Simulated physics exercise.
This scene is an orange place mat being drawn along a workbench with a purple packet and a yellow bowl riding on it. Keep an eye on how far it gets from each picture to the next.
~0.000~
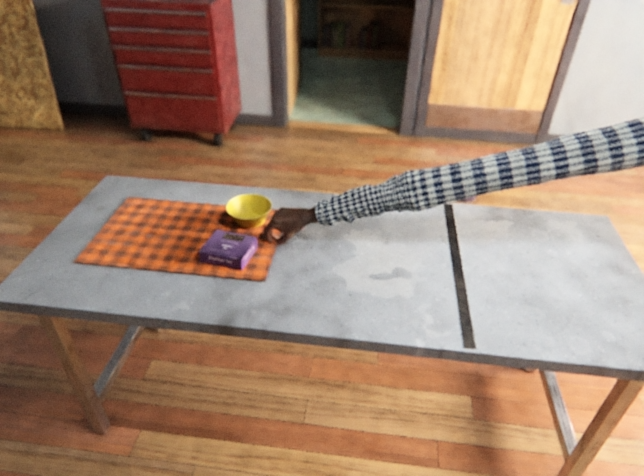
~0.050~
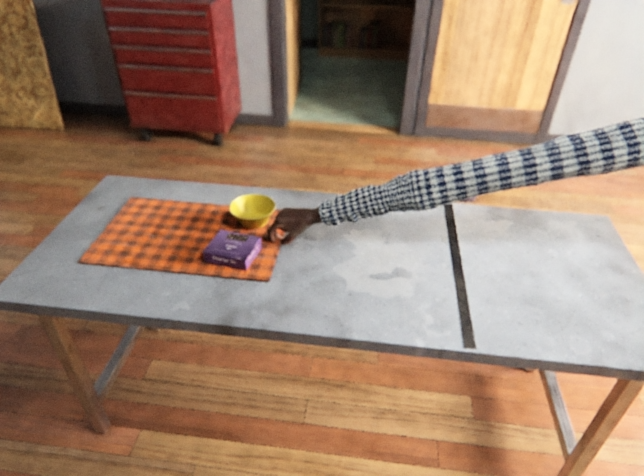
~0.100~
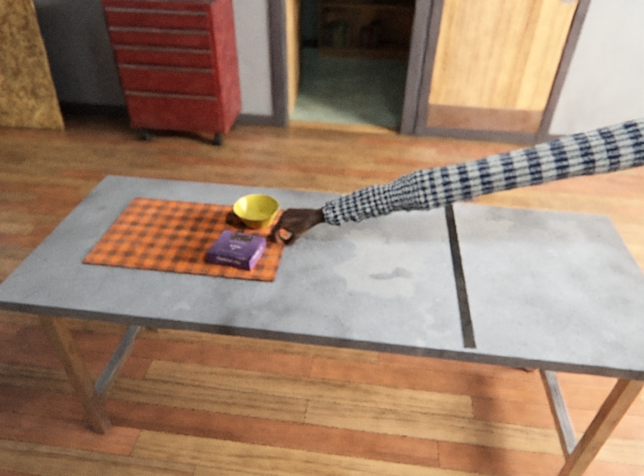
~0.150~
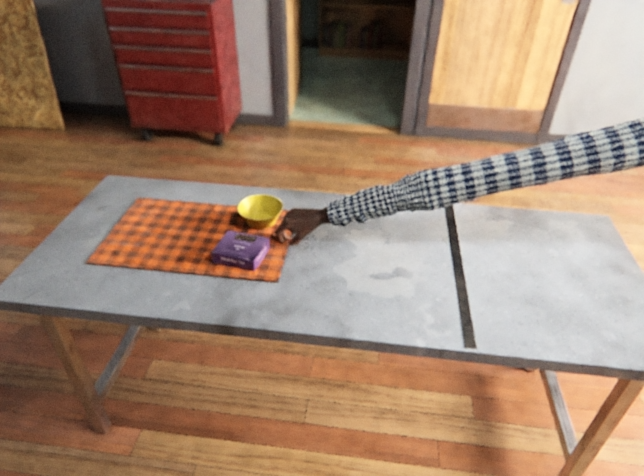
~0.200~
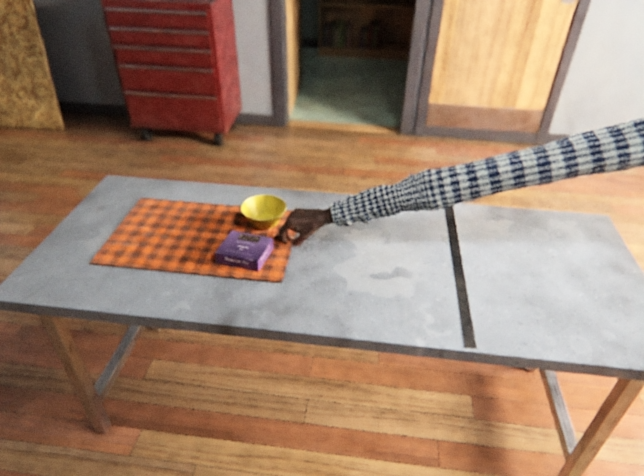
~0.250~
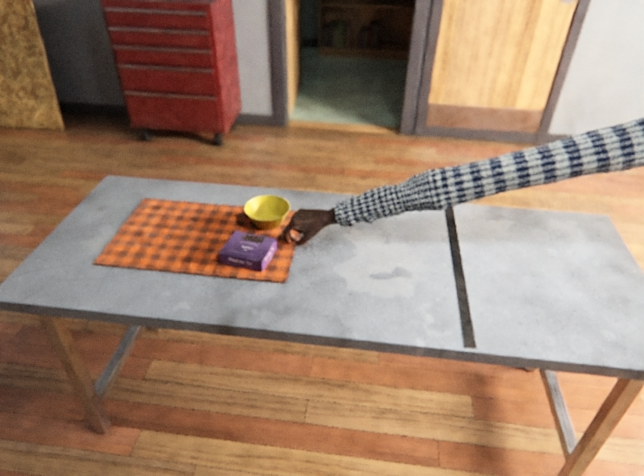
An orange checked cloth slides slowly to the right across a grey table, its near corner beside a hand in a blue-and-white checked sleeve. The yellow bowl and purple packet on it shift along by the same small amount, while the dark strip across the tabletop stays put.
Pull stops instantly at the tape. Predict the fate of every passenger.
Prediction: The purple packet keeps riding; the yellow bowl keeps riding.
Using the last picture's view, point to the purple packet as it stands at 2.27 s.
It is at roughly (410, 266).
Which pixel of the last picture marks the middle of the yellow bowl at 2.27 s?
It should be at about (415, 228).
Around 2.27 s, hem at the tape; purple packet on the cloth near (410, 266); yellow bowl on the cloth near (415, 228).
Around 2.38 s, hem at the tape; purple packet on the cloth near (415, 266); yellow bowl on the cloth near (420, 228).
Finally, hem at the tape; purple packet on the cloth near (415, 266); yellow bowl on the cloth near (420, 228). The purple packet stays on the cloth and the yellow bowl remains aboard.
